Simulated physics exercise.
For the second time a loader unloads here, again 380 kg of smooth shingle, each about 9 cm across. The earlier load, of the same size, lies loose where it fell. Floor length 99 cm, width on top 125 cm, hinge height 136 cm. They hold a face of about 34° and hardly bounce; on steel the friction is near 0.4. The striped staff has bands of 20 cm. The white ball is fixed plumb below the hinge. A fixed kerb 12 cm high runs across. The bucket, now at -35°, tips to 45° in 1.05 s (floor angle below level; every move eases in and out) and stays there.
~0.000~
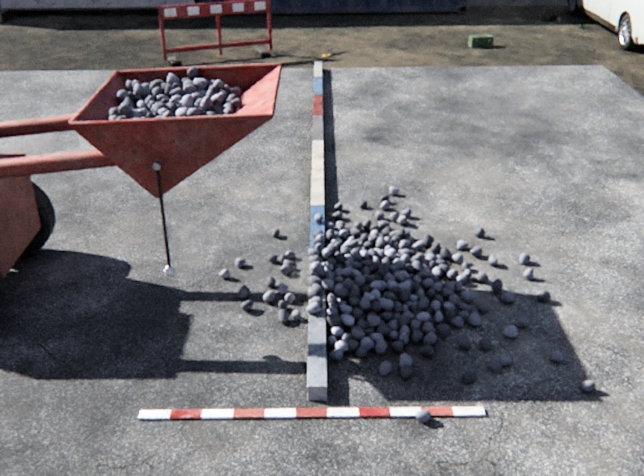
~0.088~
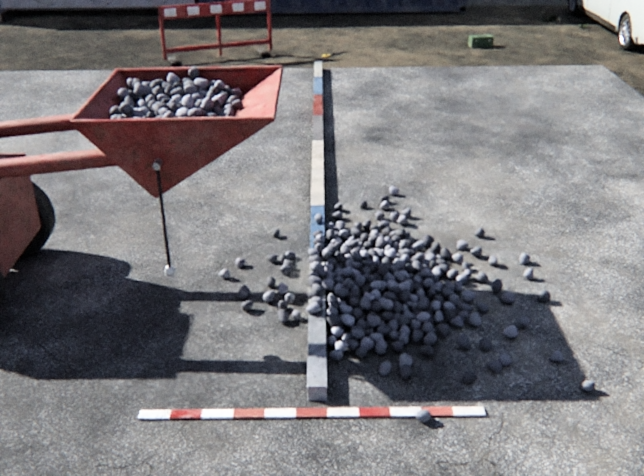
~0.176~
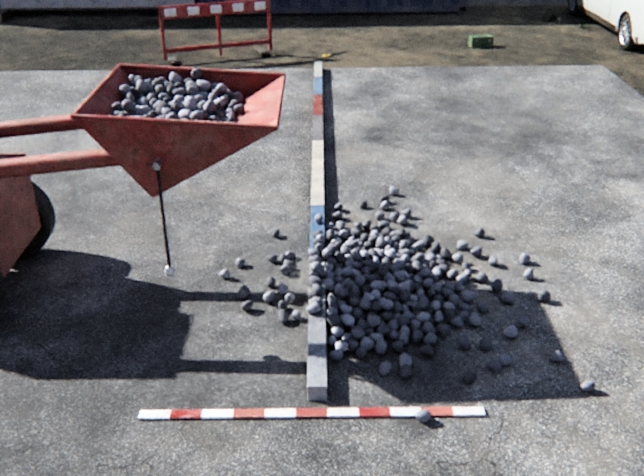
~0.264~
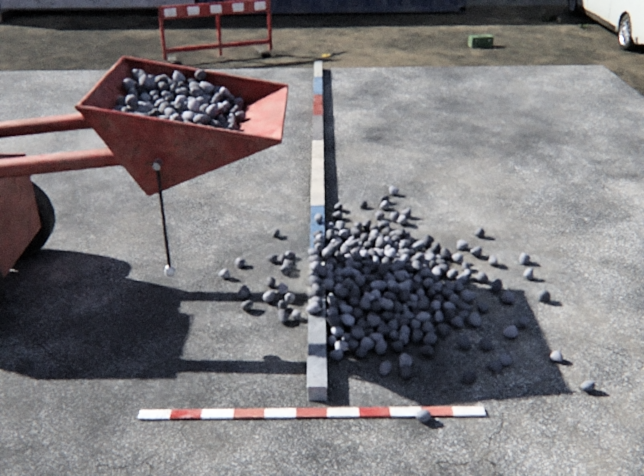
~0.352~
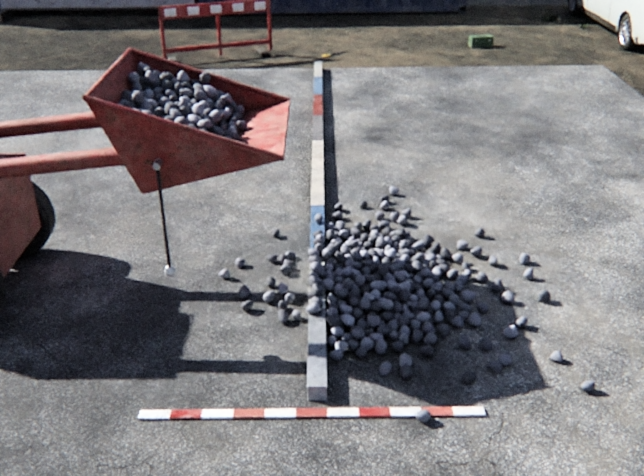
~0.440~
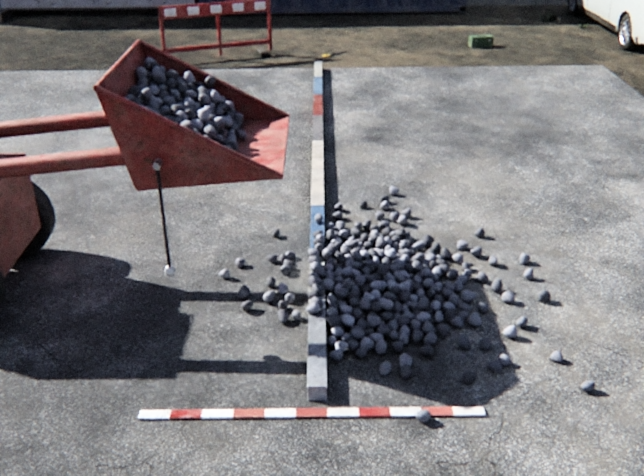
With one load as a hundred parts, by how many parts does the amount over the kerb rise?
Roughly 22 per cent of a load more.
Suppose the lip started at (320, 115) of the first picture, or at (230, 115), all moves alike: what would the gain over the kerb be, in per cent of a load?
First some 75, then 5 per cent.
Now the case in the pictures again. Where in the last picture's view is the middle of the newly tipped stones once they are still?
Around (293, 273).
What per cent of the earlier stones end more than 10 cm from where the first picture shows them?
Roughly 5 per cent of them.
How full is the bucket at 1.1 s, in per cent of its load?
It holds some 55 per cent.
After 0.8 s the floor is at 33°; in per cent of one load, 100 in the bucket, 9 on this side of the kerb, 91 over the kerb; the foremost stones are at (531, 303).
After 1.1 s the floor is at 45°; in per cent of one load, 57 in the bucket, 51 on this side of the kerb, 91 over the kerb; the foremost stones are at (531, 303).
After 1.5 s the floor is at 45°; in per cent of one load, 4 in the bucket, 94 on this side of the kerb, 102 over the kerb; the foremost stones are at (527, 293).
After 4.3 s the floor is at 45°; in per cent of one load, 0 in the bucket, 87 on this side of the kerb, 113 over the kerb; the foremost stones are at (531, 303). Net gain over the kerb, 22.
